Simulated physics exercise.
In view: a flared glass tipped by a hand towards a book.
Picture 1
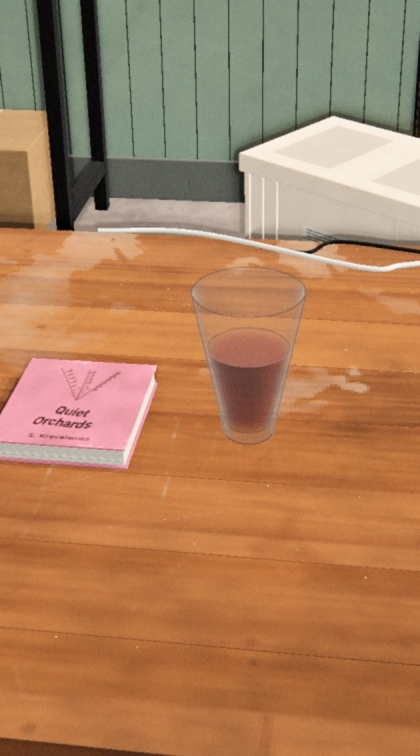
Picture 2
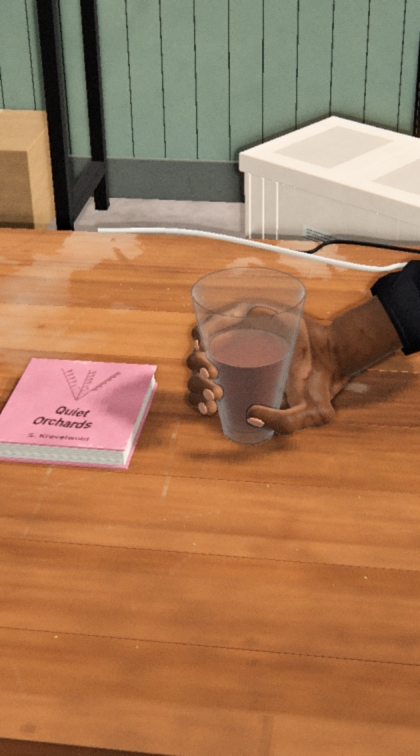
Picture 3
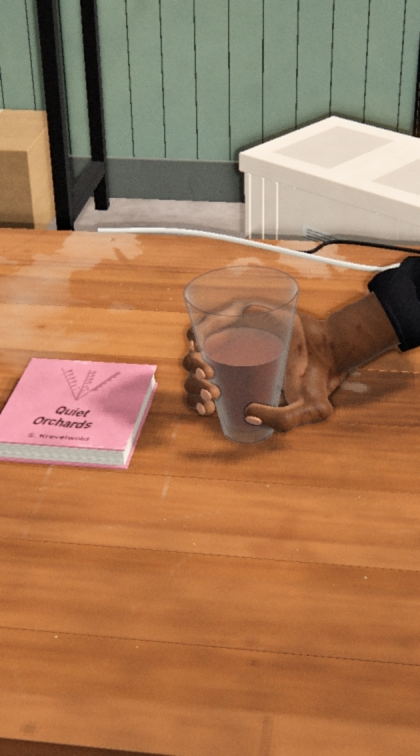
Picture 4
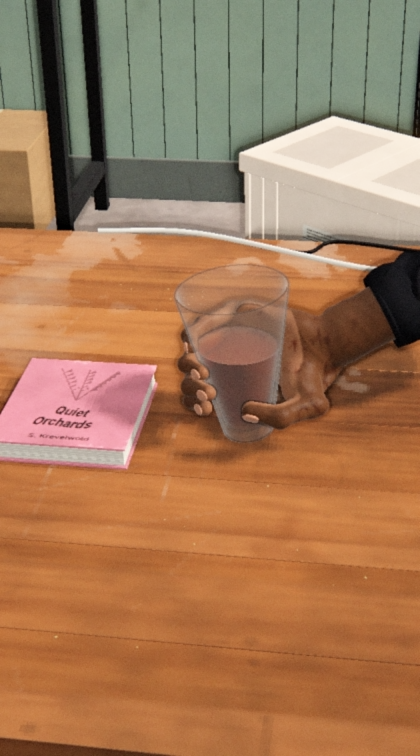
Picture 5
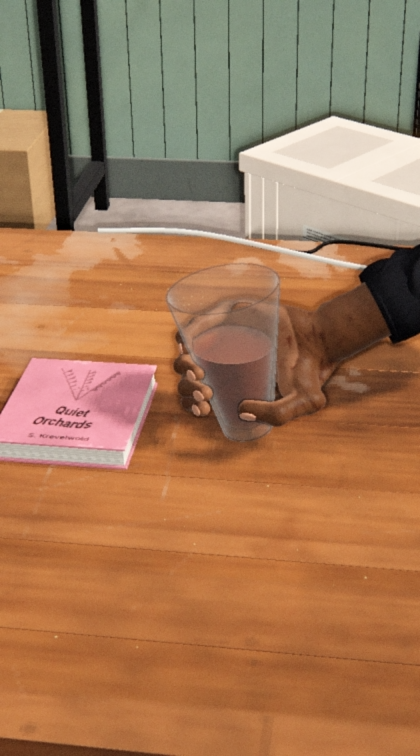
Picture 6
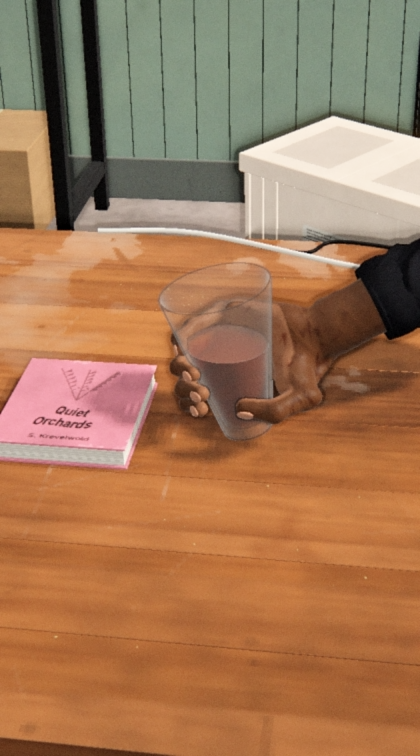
A flared glass about half full of dark reddish drink stood on a wooden table beside a pink book, then a hand gripped it from the right and gradually tilted it left towards the book.
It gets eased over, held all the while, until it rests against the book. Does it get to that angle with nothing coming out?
The liquid escapes.
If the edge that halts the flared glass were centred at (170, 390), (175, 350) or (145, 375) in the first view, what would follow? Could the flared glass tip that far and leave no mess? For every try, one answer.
No loss, no loss, no loss.
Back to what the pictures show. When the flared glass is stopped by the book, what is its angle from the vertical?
Around 65°.
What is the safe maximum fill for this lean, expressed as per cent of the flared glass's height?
About 40 %.
Shortly, the flared glass leans by about 35°; none is lost.
Then, the flared glass leans by about 55°; it has lost some; nearly all of the tea is inside.
At the finish, the flared glass leans by about 65°, against the book; it has lost some; about half of the tea is inside.
